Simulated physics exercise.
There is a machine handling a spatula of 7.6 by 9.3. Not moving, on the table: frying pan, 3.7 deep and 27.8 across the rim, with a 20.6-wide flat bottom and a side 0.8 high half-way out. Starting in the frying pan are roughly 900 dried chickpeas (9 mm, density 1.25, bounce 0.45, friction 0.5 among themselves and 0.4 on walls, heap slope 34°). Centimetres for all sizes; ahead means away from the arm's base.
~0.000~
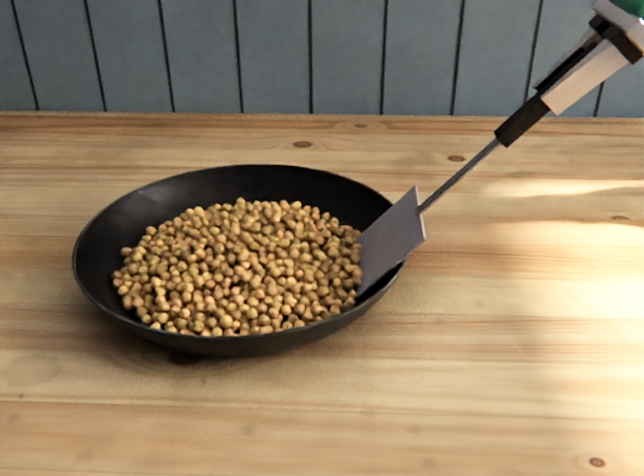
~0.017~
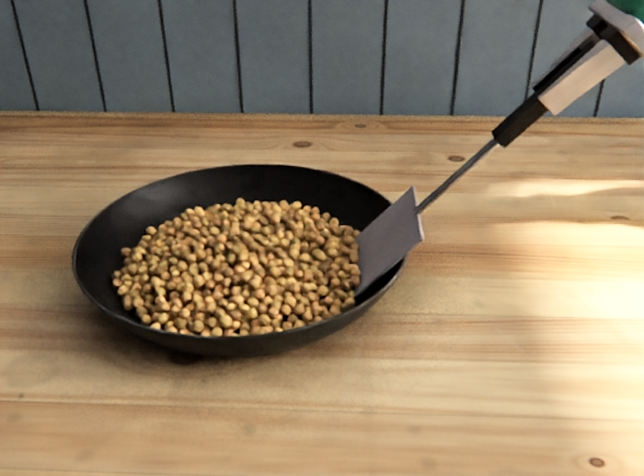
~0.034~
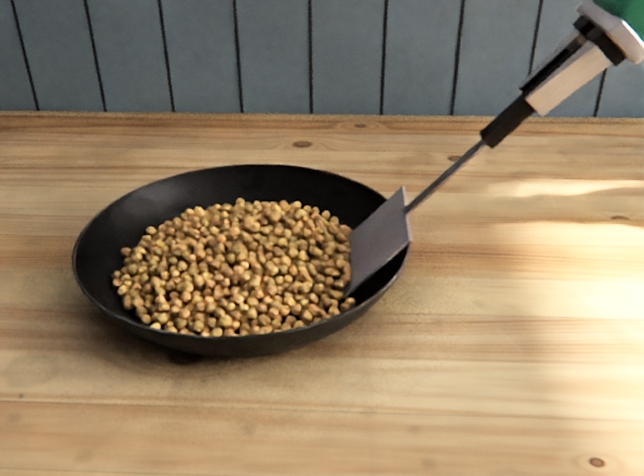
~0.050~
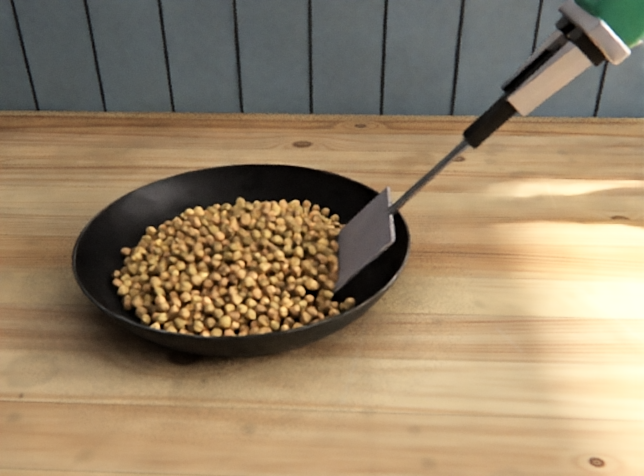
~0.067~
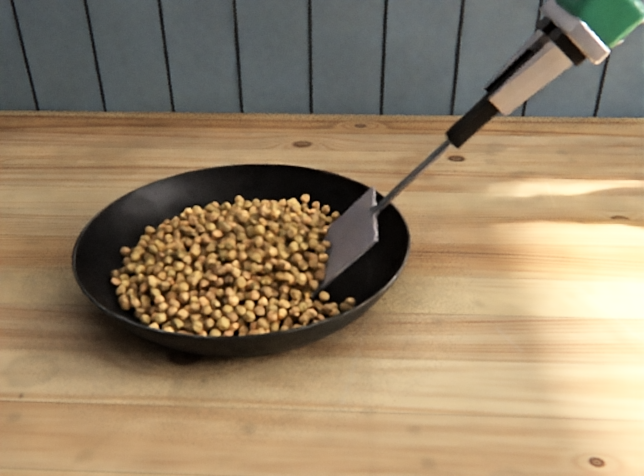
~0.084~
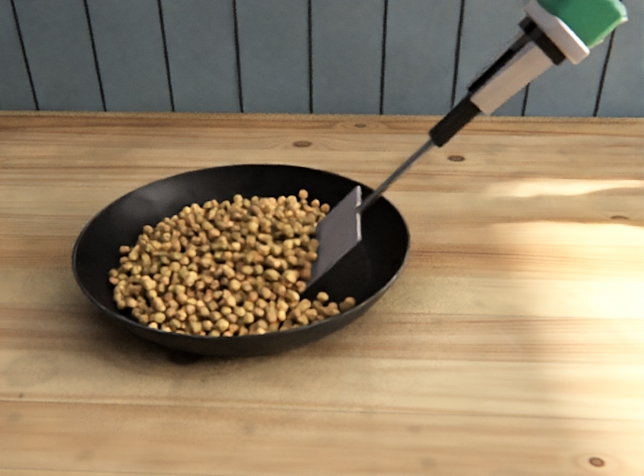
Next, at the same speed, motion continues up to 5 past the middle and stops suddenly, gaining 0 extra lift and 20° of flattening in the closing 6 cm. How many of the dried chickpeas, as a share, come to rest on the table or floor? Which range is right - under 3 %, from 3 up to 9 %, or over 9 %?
Right range: Under 3 %.
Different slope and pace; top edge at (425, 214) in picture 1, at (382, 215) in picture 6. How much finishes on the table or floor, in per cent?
My guess would be close to 0 per cent.
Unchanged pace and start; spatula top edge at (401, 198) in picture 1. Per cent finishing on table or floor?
I'd estimate close to 0 per cent.
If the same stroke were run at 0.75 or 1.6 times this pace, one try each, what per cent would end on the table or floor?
Try one about 0 %, try two about 0 %.
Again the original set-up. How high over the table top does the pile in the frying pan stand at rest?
Some 4.5 cm above the table.
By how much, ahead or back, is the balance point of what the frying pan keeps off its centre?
Ahead, by around 5.0 cm.
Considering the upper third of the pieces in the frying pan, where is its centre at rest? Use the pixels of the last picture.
Look near (147, 242).
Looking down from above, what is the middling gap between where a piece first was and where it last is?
I'd put it at close to 4 centimetres.
After 0.12 s, sloping 48°, highest piece 5 above the table; 900 in the frying pan.
After 0.17 s, sloping 39°, highest piece 4 above the table; 900 in the frying pan.
After 0.39 s, sloping 28°, highest piece 4 above the table; 899 in the frying pan, 1 on the table or floor.
After 1.44 s, sloping 28°, highest piece 4 above the table; 899 in the frying pan, 1 on the table or floor.
At rest, 899 in the frying pan, 1 on the table or floor. That is 0 % on the table or floor.
